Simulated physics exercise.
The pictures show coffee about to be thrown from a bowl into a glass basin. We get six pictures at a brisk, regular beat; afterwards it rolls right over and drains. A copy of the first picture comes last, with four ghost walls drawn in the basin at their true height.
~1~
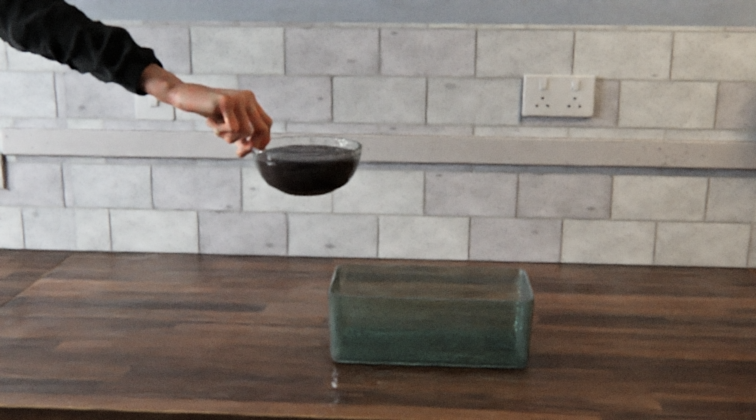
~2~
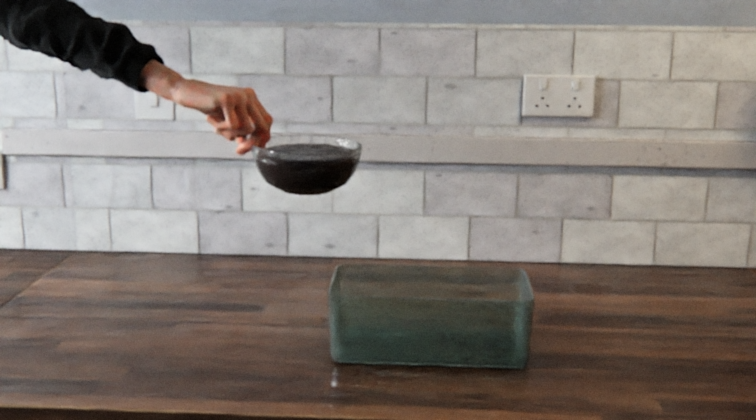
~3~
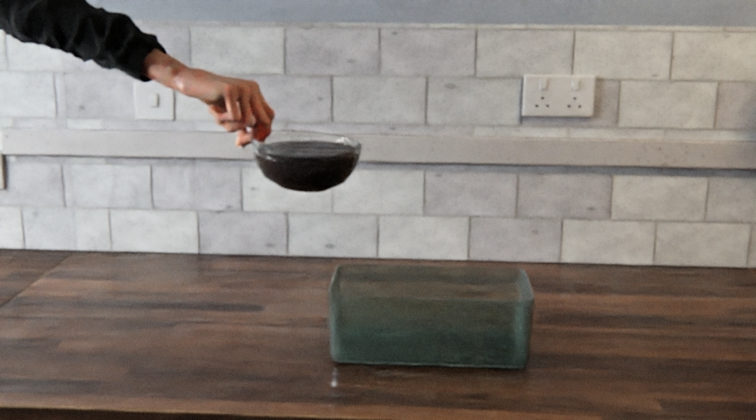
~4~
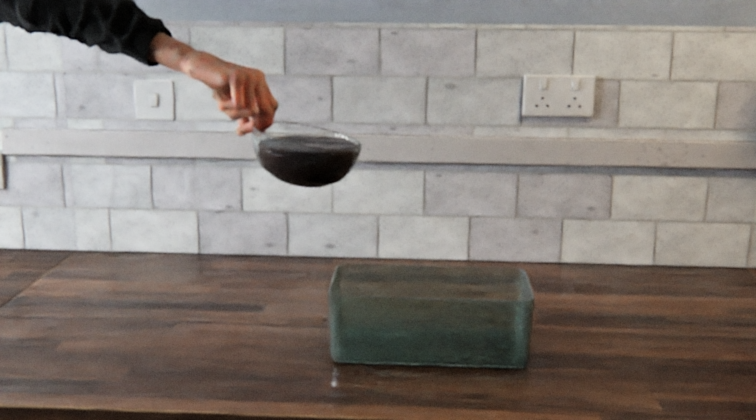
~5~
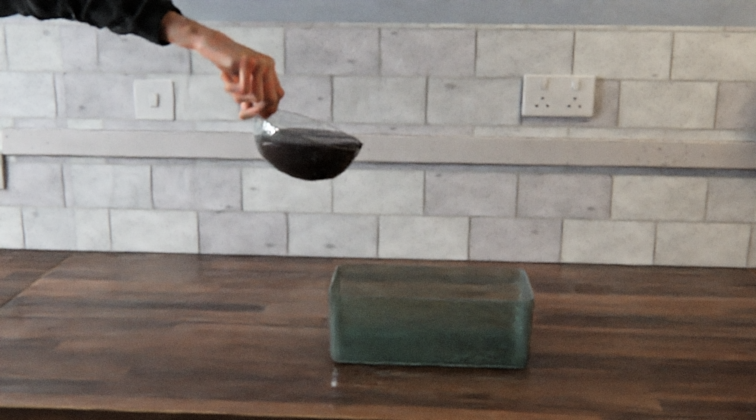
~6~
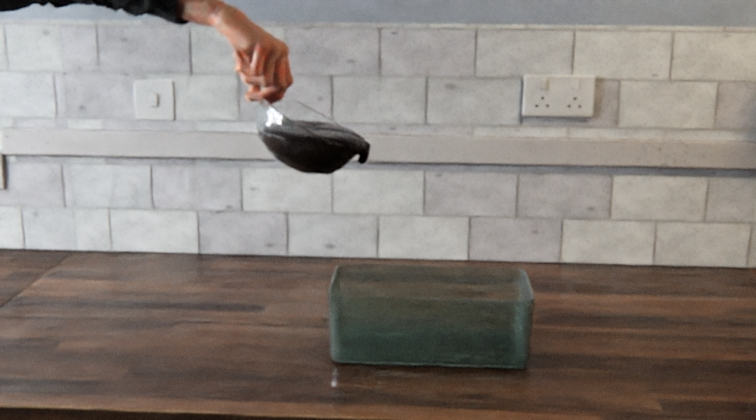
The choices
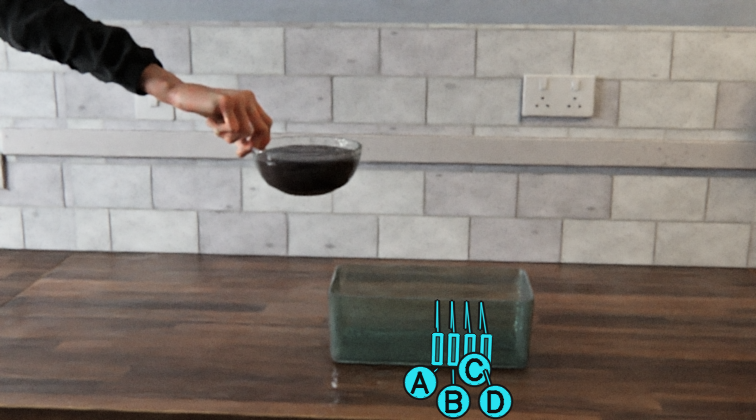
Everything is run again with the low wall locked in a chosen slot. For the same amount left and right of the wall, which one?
Choose B.
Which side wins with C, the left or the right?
The left side.
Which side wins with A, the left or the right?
More ends on the right.
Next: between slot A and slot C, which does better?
Slot A.
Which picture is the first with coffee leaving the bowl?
Picture 5.
On the marked copy, A at (437, 369); B at (453, 369); C at (469, 370); D at (485, 370).
With A, about 28 % ends left of the wall and 69 % right of it; 3 % is lost outside.
With B, about 54 % ends left of the wall and 43 % right of it; 3 % is lost outside.
With C, about 80 % ends left of the wall and 16 % right of it; 5 % is lost outside.
With D, about 91 % ends left of the wall and 5 % right of it; 4 % is lost outside.
